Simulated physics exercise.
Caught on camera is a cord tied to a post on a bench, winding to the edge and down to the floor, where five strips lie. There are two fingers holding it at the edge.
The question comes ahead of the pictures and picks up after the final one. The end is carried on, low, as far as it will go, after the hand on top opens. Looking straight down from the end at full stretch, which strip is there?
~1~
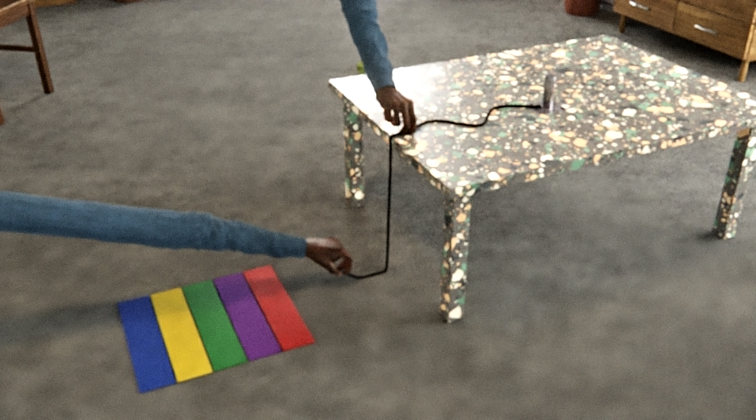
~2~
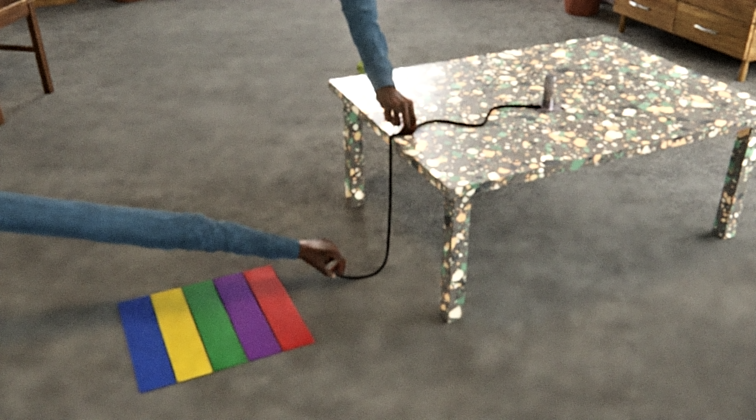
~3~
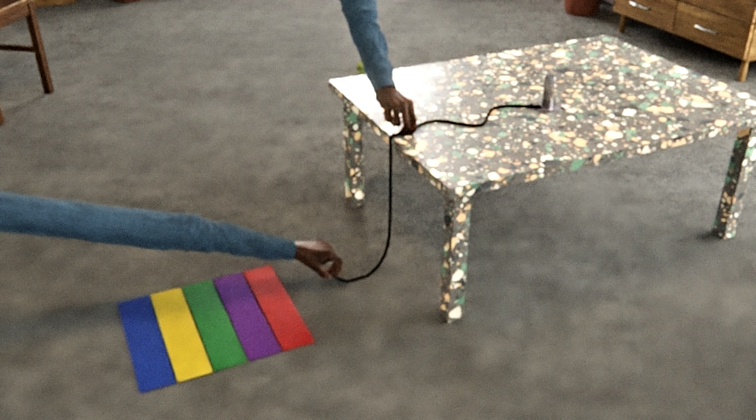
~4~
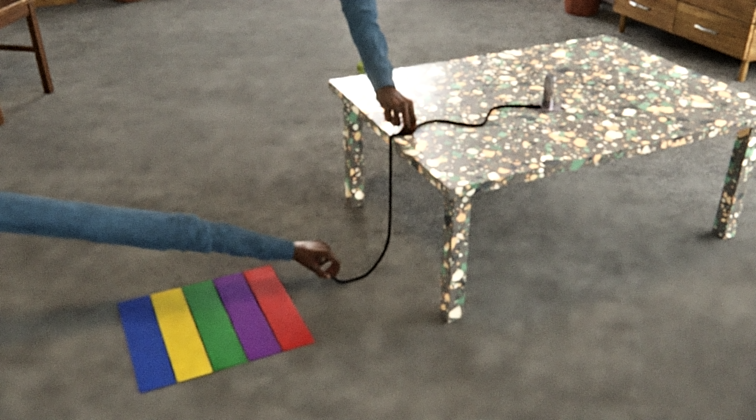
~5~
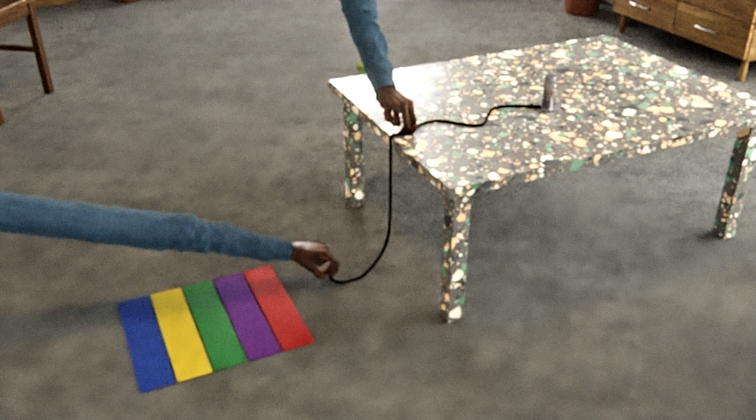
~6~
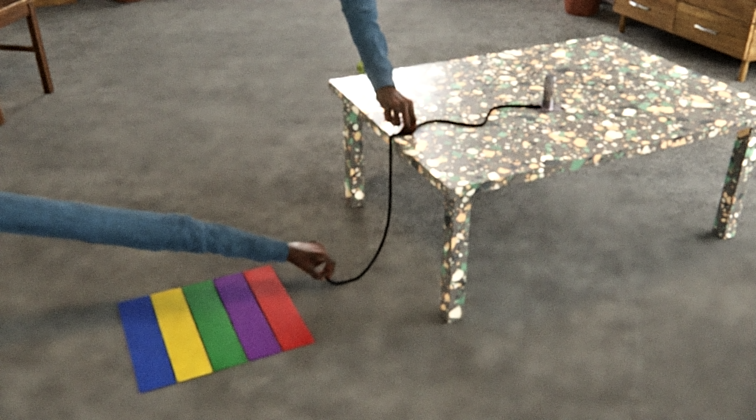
The green strip is there.
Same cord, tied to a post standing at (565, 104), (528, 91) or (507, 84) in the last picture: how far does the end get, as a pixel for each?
About (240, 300), then (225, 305), then (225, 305).
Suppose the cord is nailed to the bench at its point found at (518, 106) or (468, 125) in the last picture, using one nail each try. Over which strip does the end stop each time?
It would be green, then purple.
Soon after, end near (265, 293); over red.
Then, end near (231, 302); over purple.
At full stretch, end near (210, 307); over green. It gets as far as the green strip.
